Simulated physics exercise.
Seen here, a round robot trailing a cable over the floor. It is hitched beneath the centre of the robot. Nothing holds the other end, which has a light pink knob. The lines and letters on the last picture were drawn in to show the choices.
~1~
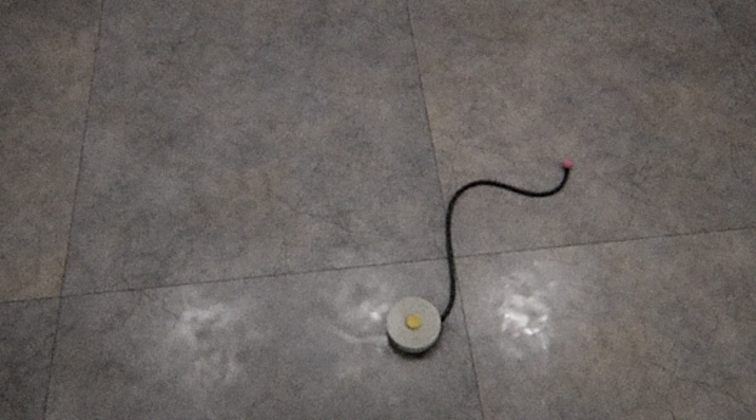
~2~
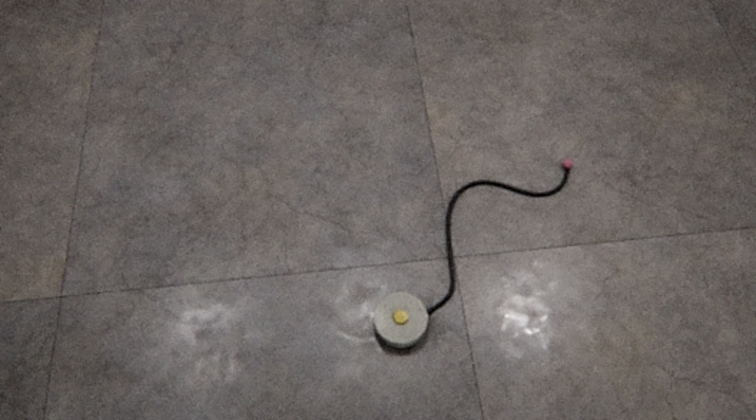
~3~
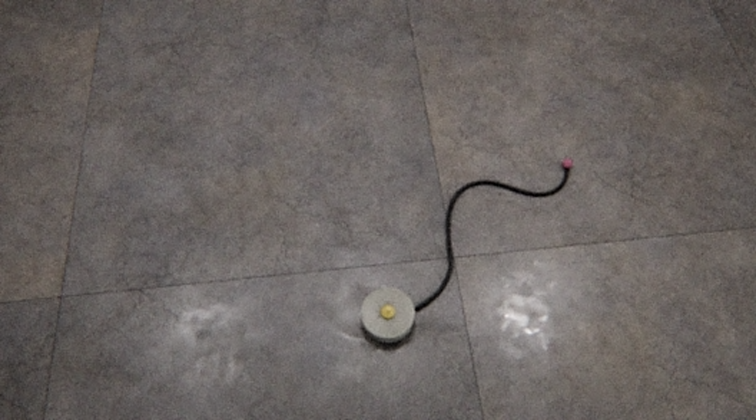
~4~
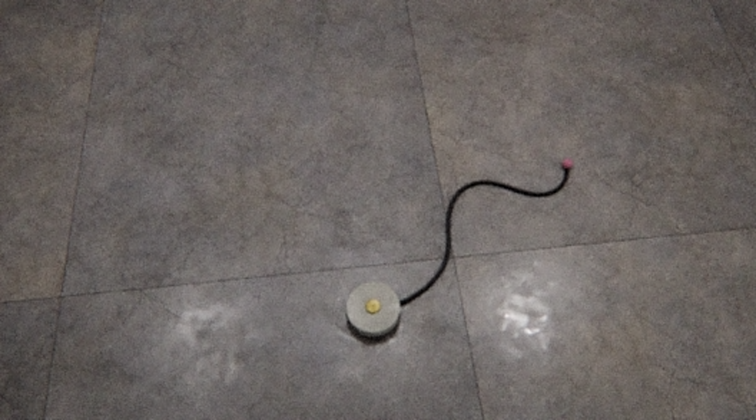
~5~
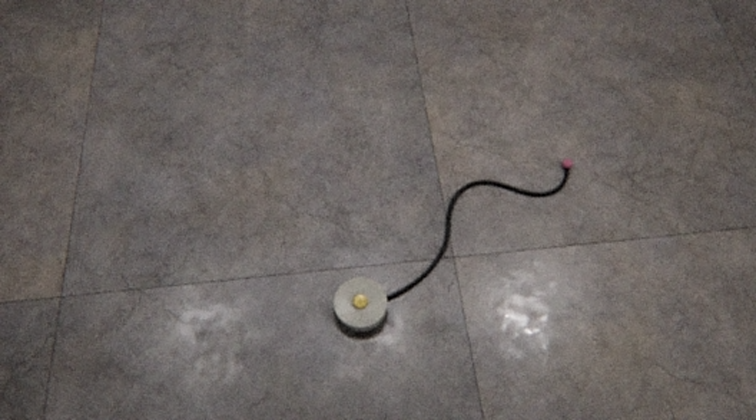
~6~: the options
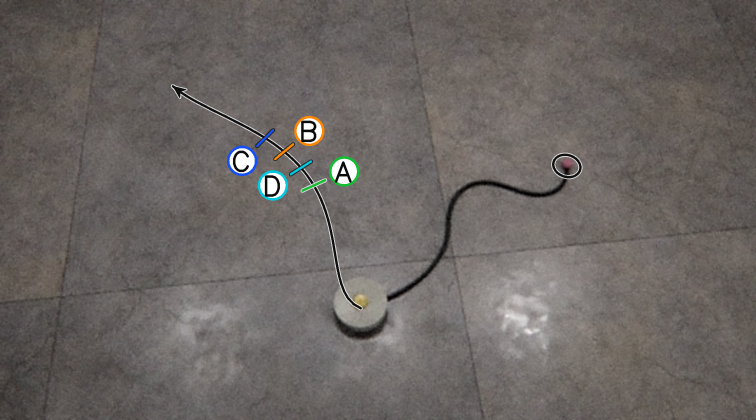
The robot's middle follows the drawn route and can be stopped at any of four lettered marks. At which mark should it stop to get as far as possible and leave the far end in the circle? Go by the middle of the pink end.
Mark B.
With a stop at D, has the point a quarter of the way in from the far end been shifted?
By then, no.
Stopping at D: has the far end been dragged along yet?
By then, no.
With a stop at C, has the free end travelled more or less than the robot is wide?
By then, less.
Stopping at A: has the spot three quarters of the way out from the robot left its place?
No.
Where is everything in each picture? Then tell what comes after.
In the first frame, robot (413, 325); free end (568, 164).
In the second frame, robot (400, 320); free end (568, 164).
In the third frame, robot (388, 315); free end (568, 164).
In the fourth frame, robot (373, 310); free end (568, 164).
In the fifth frame, robot (361, 305); free end (568, 164).
On the marked copy, A at (314, 185); B at (284, 152); C at (265, 138); D at (301, 168); the ring at (567, 166); the route from (361, 308) via (294, 161) to (173, 86).
Taking B. A third of the way, robot (334, 244), middle of the cable (455, 204), free end (568, 164).
Two thirds of the way, robot (316, 185), middle of the cable (455, 204), free end (568, 164).
When it is over, robot (283, 147), middle of the cable (429, 190), free end (568, 167); the free end is still in its ring.
As for the rest, A is safe but short; C drags the free end to (554, 177); D is safe but short.
